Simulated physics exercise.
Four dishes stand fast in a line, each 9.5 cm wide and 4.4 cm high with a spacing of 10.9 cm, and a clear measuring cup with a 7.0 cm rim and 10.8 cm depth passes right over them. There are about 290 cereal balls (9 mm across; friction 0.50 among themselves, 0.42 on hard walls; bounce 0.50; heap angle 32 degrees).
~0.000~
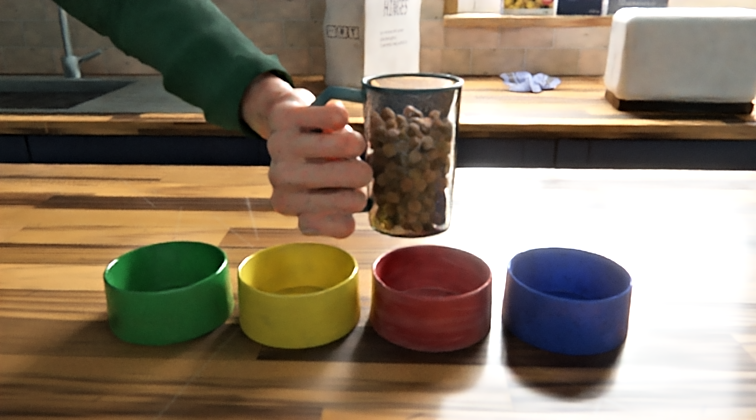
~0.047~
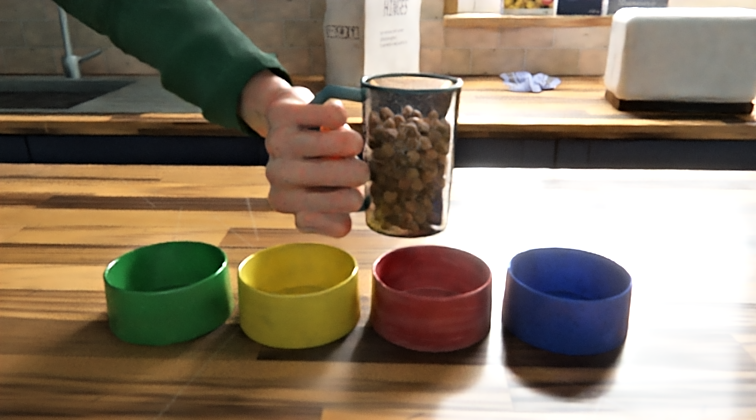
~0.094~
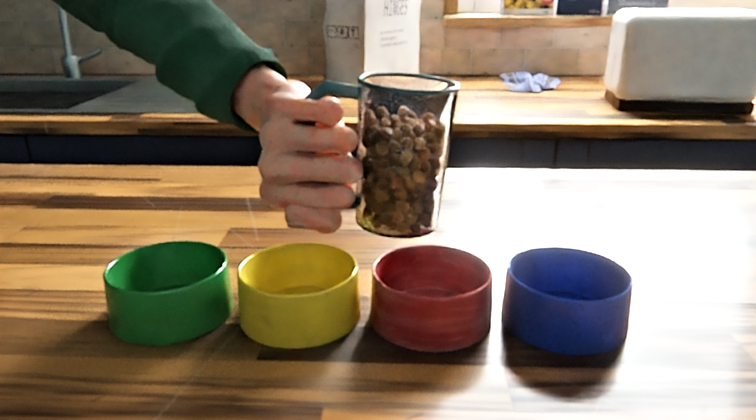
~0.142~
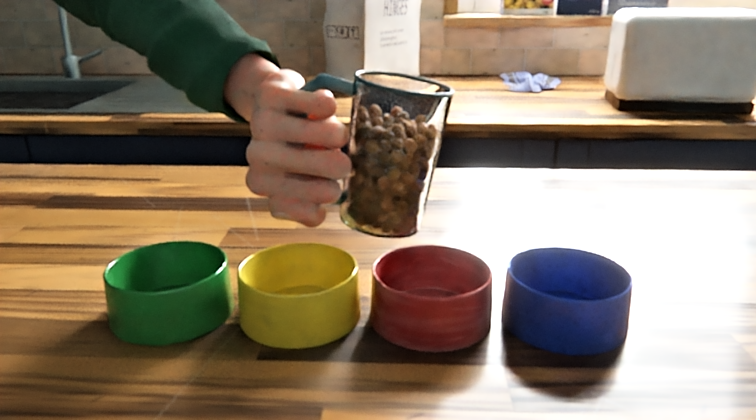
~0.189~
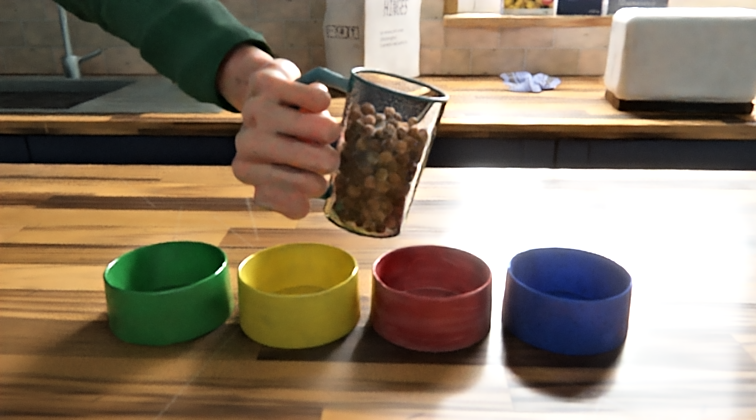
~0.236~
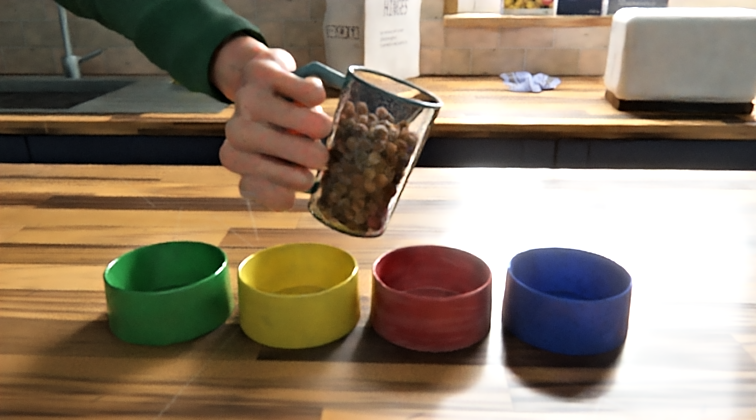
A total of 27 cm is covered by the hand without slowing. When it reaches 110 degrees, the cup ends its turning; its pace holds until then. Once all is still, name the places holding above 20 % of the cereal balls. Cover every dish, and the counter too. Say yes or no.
Red dish: No, blue dish: No, green dish: Yes, yellow dish: Yes, counter: No.
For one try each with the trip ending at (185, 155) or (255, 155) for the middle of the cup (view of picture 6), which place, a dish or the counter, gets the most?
First try: Yellow; second try: Yellow.
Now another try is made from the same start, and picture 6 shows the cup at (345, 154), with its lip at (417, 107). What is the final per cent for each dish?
Final shares - red 0 %, blue 0 %, green 100 %, yellow 0 %.
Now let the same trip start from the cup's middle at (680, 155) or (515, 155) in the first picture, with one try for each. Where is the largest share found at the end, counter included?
The winner: Red; yellow.
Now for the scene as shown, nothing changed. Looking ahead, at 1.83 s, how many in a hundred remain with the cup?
Roughly 20 per cent of the load.
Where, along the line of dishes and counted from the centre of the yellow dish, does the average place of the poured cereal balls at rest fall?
7 cm or so, leftwards.
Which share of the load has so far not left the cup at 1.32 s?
Some 55 per cent.
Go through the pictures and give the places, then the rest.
The first frame shows cup at (411, 155), tilt 0 degrees, lip at (461, 83), moved 0.0 cm; middle of the pieces at (411, 172); blue dish at (569, 272); red dish at (432, 270); yellow dish at (298, 268); green dish at (167, 265).
The second frame shows cup at (409, 155), tilt 1 degrees, lip at (460, 84), moved 0.2 cm; middle of the pieces at (409, 172).
The third frame shows cup at (402, 155), tilt 4 degrees, lip at (457, 86), moved 0.6 cm; middle of the pieces at (402, 172).
The fourth frame shows cup at (392, 155), tilt 9 degrees, lip at (452, 92), moved 1.4 cm; middle of the pieces at (390, 172).
The fifth frame shows cup at (381, 155), tilt 15 degrees, lip at (447, 98), moved 2.2 cm; middle of the pieces at (377, 172).
The sixth frame shows cup at (370, 155), tilt 20 degrees, lip at (441, 104), moved 3.1 cm; middle of the pieces at (365, 171); blue dish at (569, 272); red dish at (432, 270); yellow dish at (298, 268); green dish at (167, 265). Its pace works out near 115 degrees a second; the hand travels 17 cm a second.
After 0.88 s, tilt 94 degrees; cup holds 100 %.
After 1.32 s, tilt 110 degrees; cup holds 55 %, green 5 %, yellow 25 %.
Then, at 1.83 s, tilt 110 degrees; cup holds 20 %, green 40 %, yellow 25 %.
In the end, at 3.1 s, red 0 %, blue 0 %, green 60 %, yellow 25 %, counter 10 %.
